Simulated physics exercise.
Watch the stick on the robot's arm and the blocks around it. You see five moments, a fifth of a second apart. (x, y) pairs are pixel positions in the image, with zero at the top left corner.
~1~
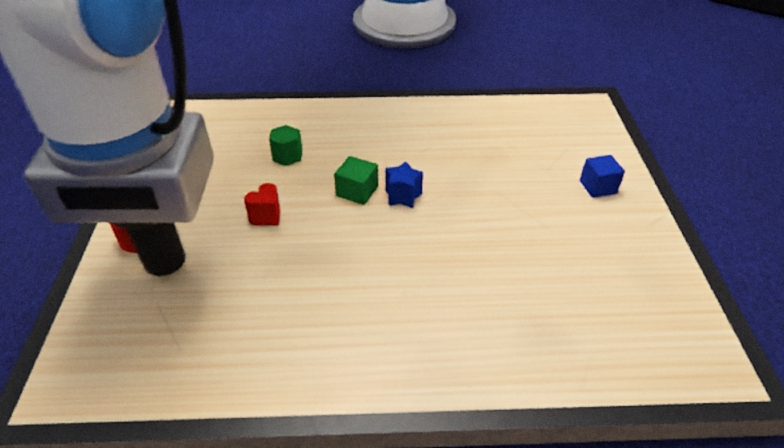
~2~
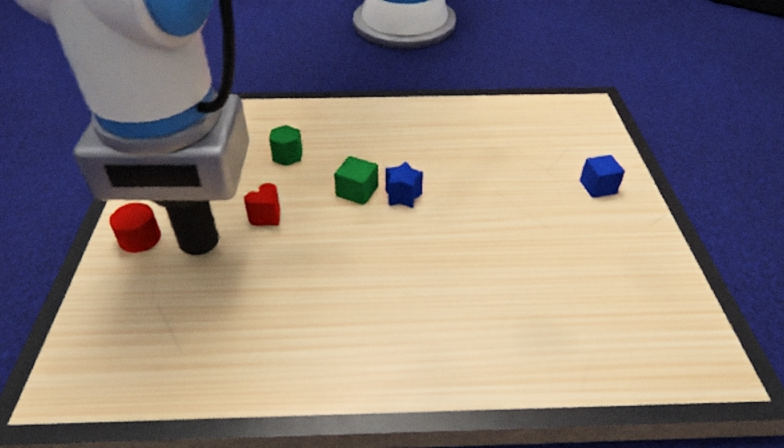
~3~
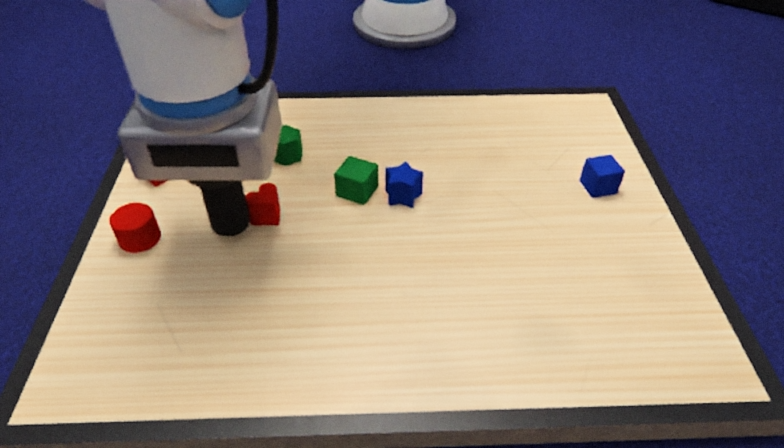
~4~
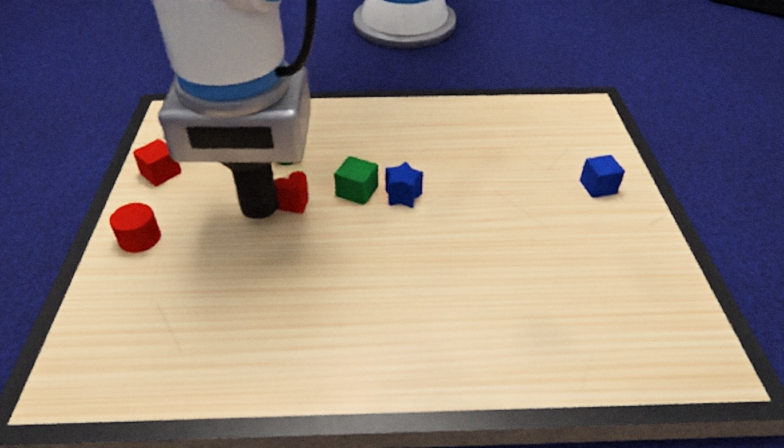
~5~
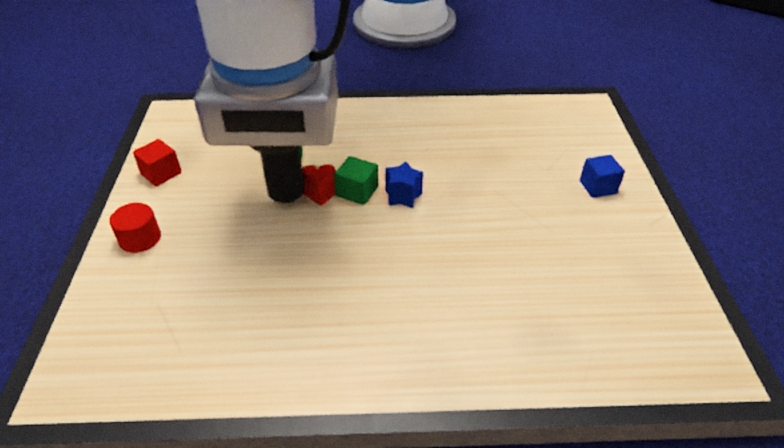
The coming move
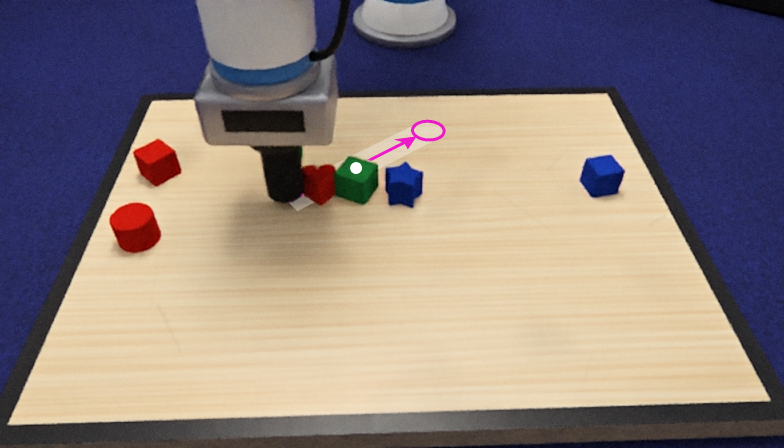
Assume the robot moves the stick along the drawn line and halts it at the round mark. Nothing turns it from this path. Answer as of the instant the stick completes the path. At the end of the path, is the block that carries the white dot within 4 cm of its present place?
I expect not.
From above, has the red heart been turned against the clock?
No - that is not the case.
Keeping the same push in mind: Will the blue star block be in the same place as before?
It seems not.
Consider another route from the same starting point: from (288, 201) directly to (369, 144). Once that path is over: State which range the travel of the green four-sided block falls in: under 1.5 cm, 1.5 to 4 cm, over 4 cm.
Moves 1.5 to 4 cm.
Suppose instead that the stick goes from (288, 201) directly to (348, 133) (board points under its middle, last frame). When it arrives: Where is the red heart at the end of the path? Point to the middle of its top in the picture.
My estimate: (342, 157).
The line goes straight from (288, 201) to (428, 130); the dot is on the green four-sided block.
The first path, step by step. One third of the way, stick at (338, 165); red heart at (368, 155), turned 60° clockwise; green four-sided block at (397, 168); blue star block at (427, 178), turned 30° clockwise.
Two thirds of the way, stick at (387, 141); red heart at (411, 144); green four-sided block at (413, 167), turned 30° clockwise; blue star block at (438, 183), turned 65° clockwise.
At the end, stick at (429, 121); green hexagon unmoved; red heart at (411, 144), turned 135° clockwise; green four-sided block at (413, 167), turned 30° clockwise; blue star block at (438, 183), turned 65° clockwise.
